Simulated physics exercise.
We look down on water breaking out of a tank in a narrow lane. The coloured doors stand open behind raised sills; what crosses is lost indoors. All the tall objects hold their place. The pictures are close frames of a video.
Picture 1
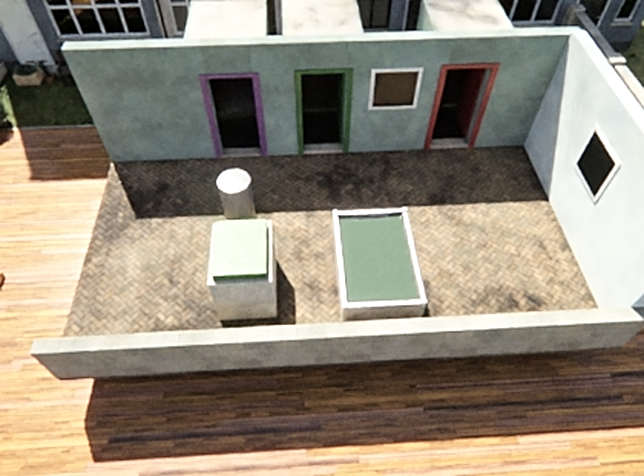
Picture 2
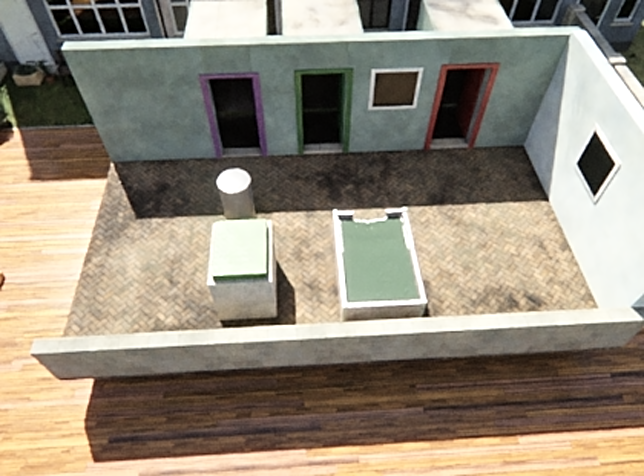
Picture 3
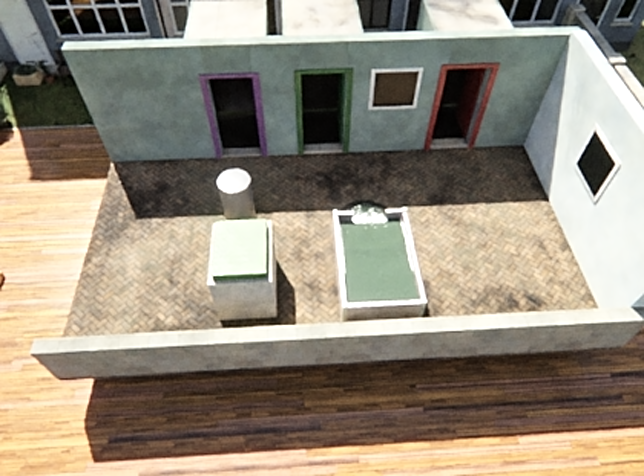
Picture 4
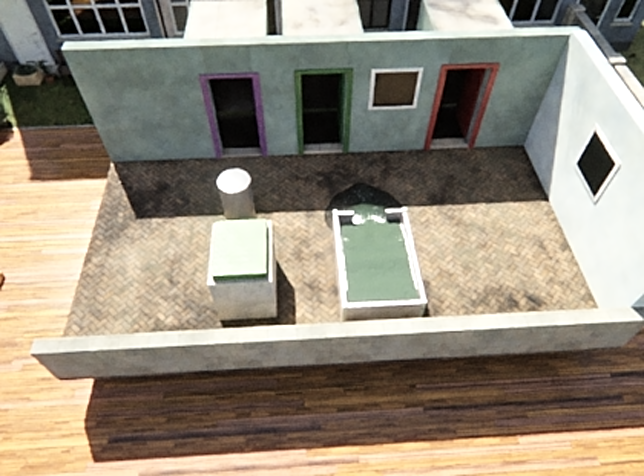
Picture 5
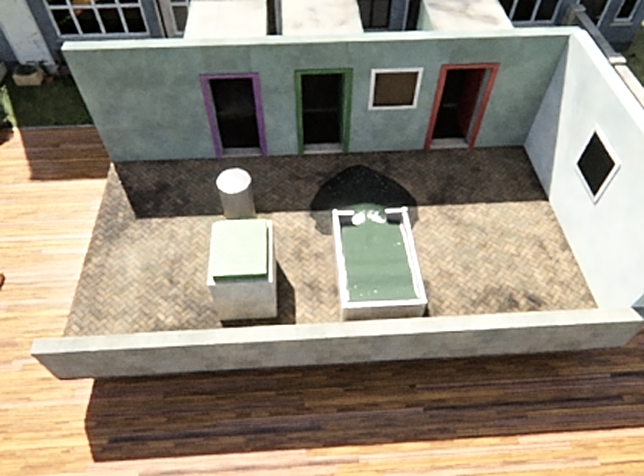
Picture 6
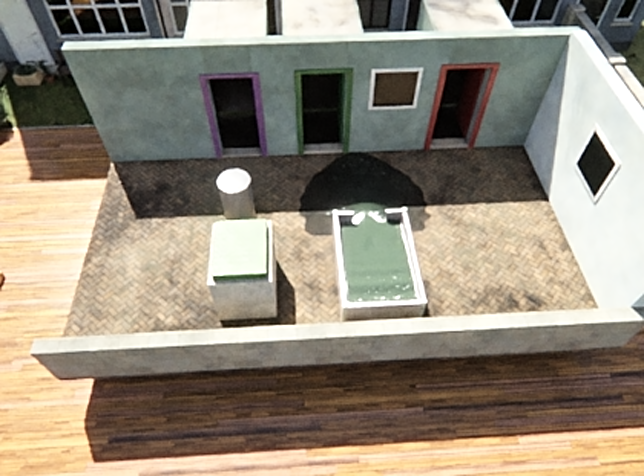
A pale green-grey back wall with purple, green and red framed open doorways stands over a brick-paved lane, seen from above with a wooden floor around it. A white tank of green water sits right of centre, beside a pale box and a white cylinder. Water breaks through the tank's far side and spreads as a widening dark patch toward the back wall, while the camera and other objects stay still.
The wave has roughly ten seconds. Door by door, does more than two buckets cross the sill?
One by one: The green door floods; the red door holds within the limit; the purple door holds within the limit.
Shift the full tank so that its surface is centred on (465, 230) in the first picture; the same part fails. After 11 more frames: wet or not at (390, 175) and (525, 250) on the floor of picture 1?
As listed: Covered, free of water.
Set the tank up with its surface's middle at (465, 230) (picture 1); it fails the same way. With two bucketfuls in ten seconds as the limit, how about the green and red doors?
Then: Green door keeps below it; red door is over.
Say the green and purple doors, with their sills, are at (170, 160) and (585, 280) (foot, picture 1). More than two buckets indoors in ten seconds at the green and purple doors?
My reading: The green one lets less in, the purple one stays under.
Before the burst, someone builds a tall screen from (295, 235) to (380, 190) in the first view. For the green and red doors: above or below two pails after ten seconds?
Green holds, red takes less.
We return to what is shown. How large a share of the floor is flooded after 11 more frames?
Some 20 per cent.
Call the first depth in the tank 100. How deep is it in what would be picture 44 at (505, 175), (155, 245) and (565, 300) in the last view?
Roughly 12, 2 and 4 per cent, in turn.
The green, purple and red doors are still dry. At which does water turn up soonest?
I say the one in green.
A moment on, water covers 20 % of the floor; the green door under two buckets in, the red door not reached, the purple door not reached.
Next, water covers 20 % of the floor; the green door over two buckets in, the red door wet at the sill, nothing in, the purple door wet at the sill, nothing in.
Then, water covers 30 % of the floor; the green door over two buckets in, the red door wet at the sill, nothing in, the purple door under two buckets in.
Later, water covers 50 % of the floor; the green door far over two buckets in, the red door wet at the sill, nothing in, the purple door under two buckets in.
In the end, water covers 65 % of the floor; the green door far over two buckets in, the red door wet at the sill, nothing in, the purple door under two buckets in.
